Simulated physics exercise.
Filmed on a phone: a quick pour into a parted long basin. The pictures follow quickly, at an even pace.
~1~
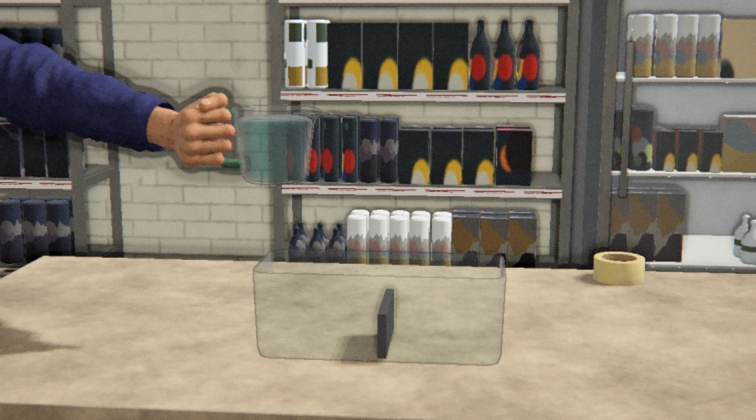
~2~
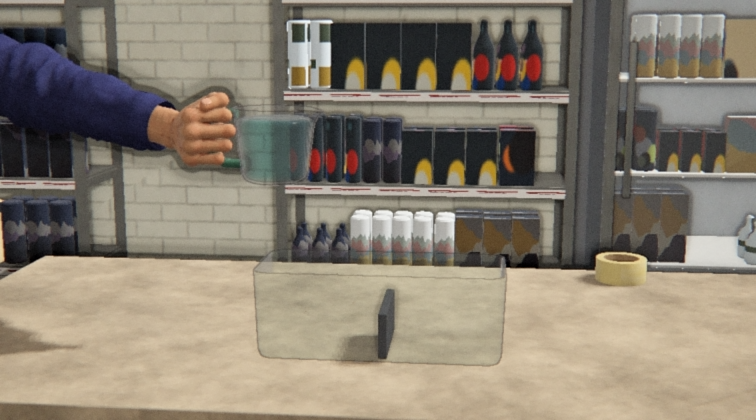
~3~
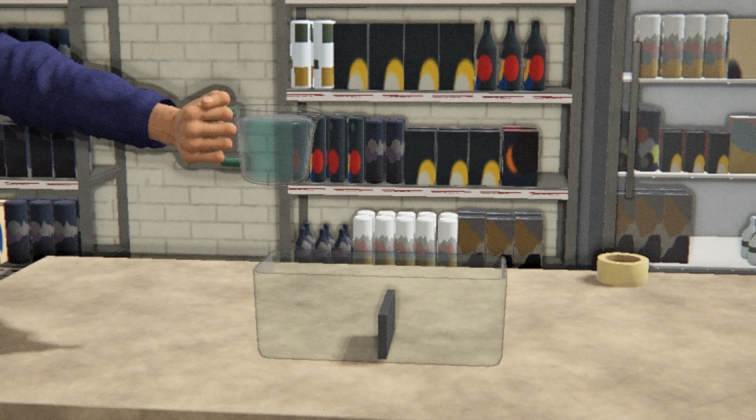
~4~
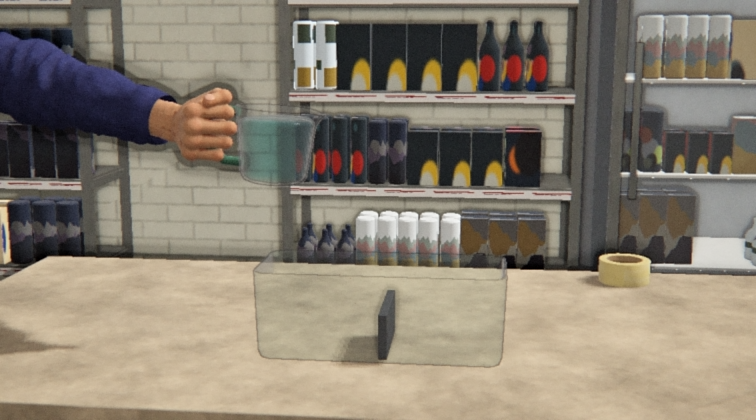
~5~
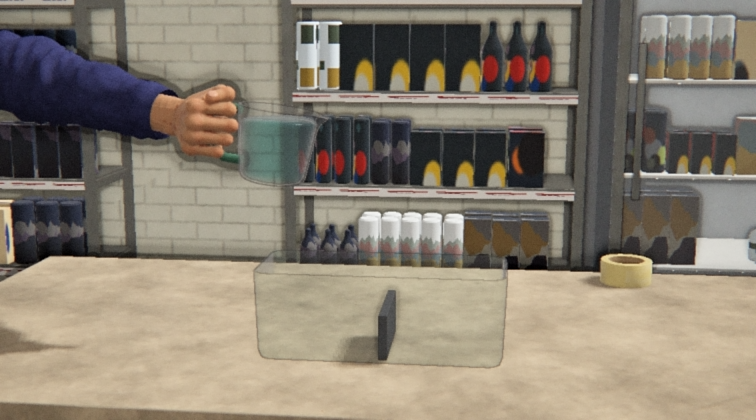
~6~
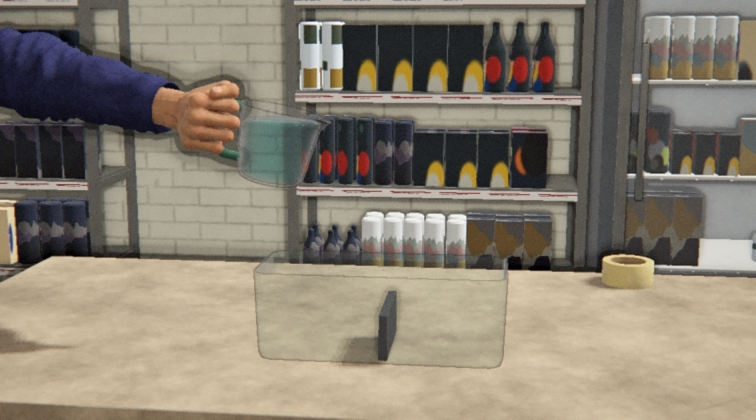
To begin with, a hand at the left holds a clear cup of bluish-green liquid upright above a long see-through basin with a dark divider, on a counter before stocked shelves. Then the hand gradually tilts the cup slightly to the right, while the basin stays still.
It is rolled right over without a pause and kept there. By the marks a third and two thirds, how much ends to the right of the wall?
In the end under a third is right of the wall.
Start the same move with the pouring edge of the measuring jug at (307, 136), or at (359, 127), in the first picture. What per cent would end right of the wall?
Near 0 % and 85 %.
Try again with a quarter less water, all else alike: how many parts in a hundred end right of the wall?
Close to 0 per cent.
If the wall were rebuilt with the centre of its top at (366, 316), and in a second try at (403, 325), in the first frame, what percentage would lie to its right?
In turn 75 and 10 in a hundred.
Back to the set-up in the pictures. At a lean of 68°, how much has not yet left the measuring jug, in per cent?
Roughly 70 in a hundred.
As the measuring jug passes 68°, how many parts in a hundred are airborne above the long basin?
It comes to 25 per cent or so.
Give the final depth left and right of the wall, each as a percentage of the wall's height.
Near 30 on the left, 10 on the right.
A moment on, the measuring jug is tipped part way and 70 per cent is still to pour, 6 is left of the wall and 0 right of it.
Next, the measuring jug is tipped on its side and 16 per cent is still to pour, 46 is left of the wall and 16 right of it.
Then the measuring jug is tipped right over and 1 per cent is still to pour, 77 is left of the wall and 17 right of it.
Later the measuring jug is tipped right over and 0 per cent is still to pour, 80 is left of the wall and 18 right of it.
At rest 80 per cent lies left of the wall, 18 right of it and 2 outside.
